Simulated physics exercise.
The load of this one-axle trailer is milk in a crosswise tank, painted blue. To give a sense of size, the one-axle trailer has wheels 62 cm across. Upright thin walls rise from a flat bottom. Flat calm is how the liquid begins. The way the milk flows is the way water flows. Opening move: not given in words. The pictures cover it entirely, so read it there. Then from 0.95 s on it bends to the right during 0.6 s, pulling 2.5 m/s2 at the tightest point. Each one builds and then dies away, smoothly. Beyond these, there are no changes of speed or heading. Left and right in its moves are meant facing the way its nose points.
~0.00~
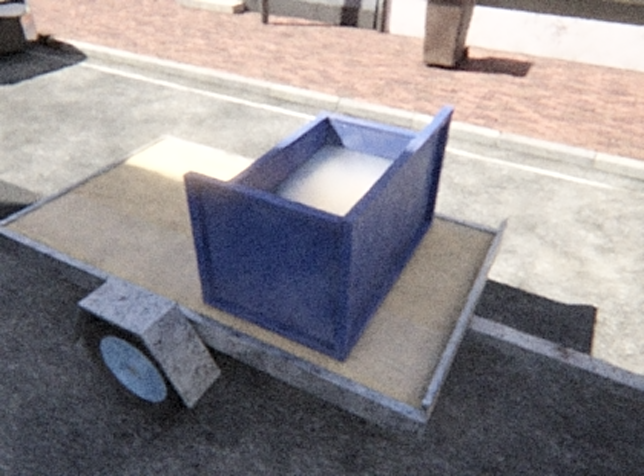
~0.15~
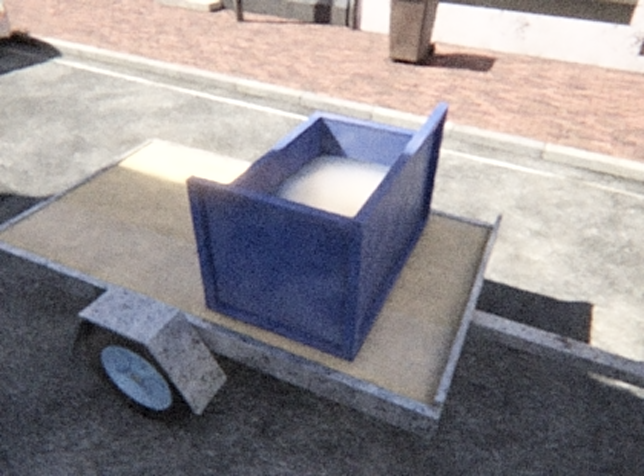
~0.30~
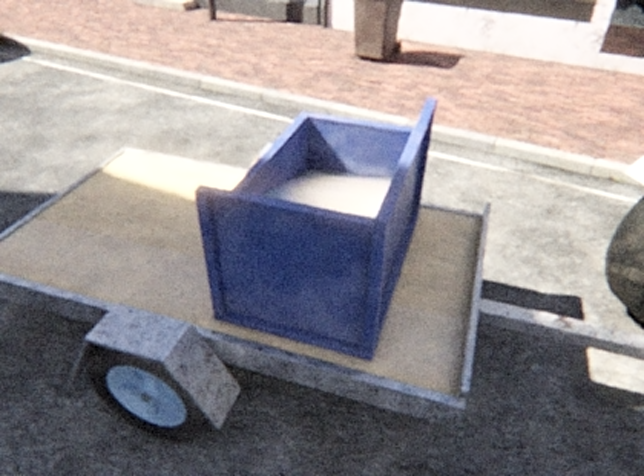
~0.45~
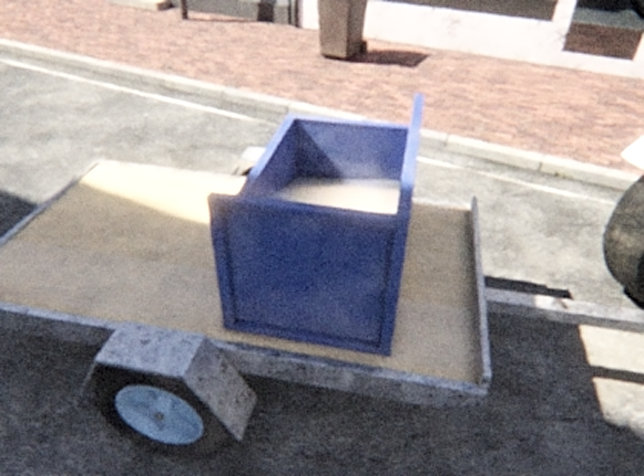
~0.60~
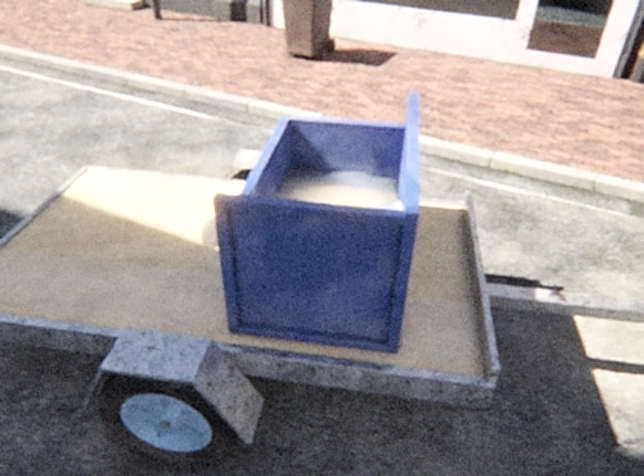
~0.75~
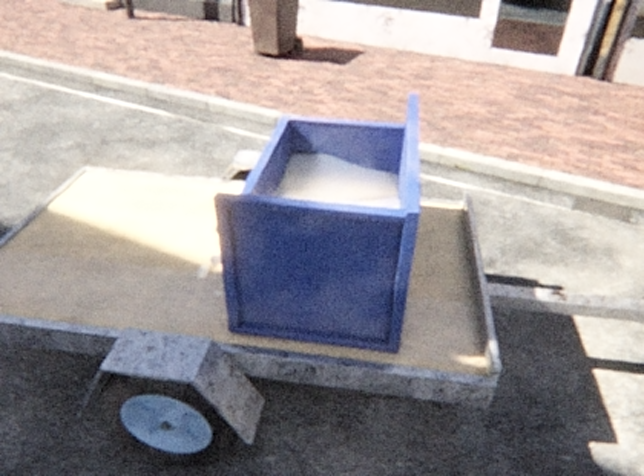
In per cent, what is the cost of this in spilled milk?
16 %.
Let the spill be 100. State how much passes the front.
Close to 0% of it goes that way.
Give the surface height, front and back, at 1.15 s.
The surface sits near 38 cm in front and near 44 cm at the rear.
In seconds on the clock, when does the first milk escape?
The first spill happens at roughly 1.4 s.
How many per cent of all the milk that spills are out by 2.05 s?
I'd say some 60 percent by then.
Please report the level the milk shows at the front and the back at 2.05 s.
The level sits near 32 cm in front and near 44 cm behind.
By 1.15 s the surface is 37 cm up at the front and 44 cm at the back; nothing has left.
By 1.55 s the surface is 30 cm up at the front and 30 cm at the back; 9 per cent is out, over the far side.
By 2.05 s the surface is 32 cm up at the front and 45 cm at the back; 10 per cent is out, over the far side.
By 4.53 s 16 per cent is out, over the far side, 38 of 243 litres.
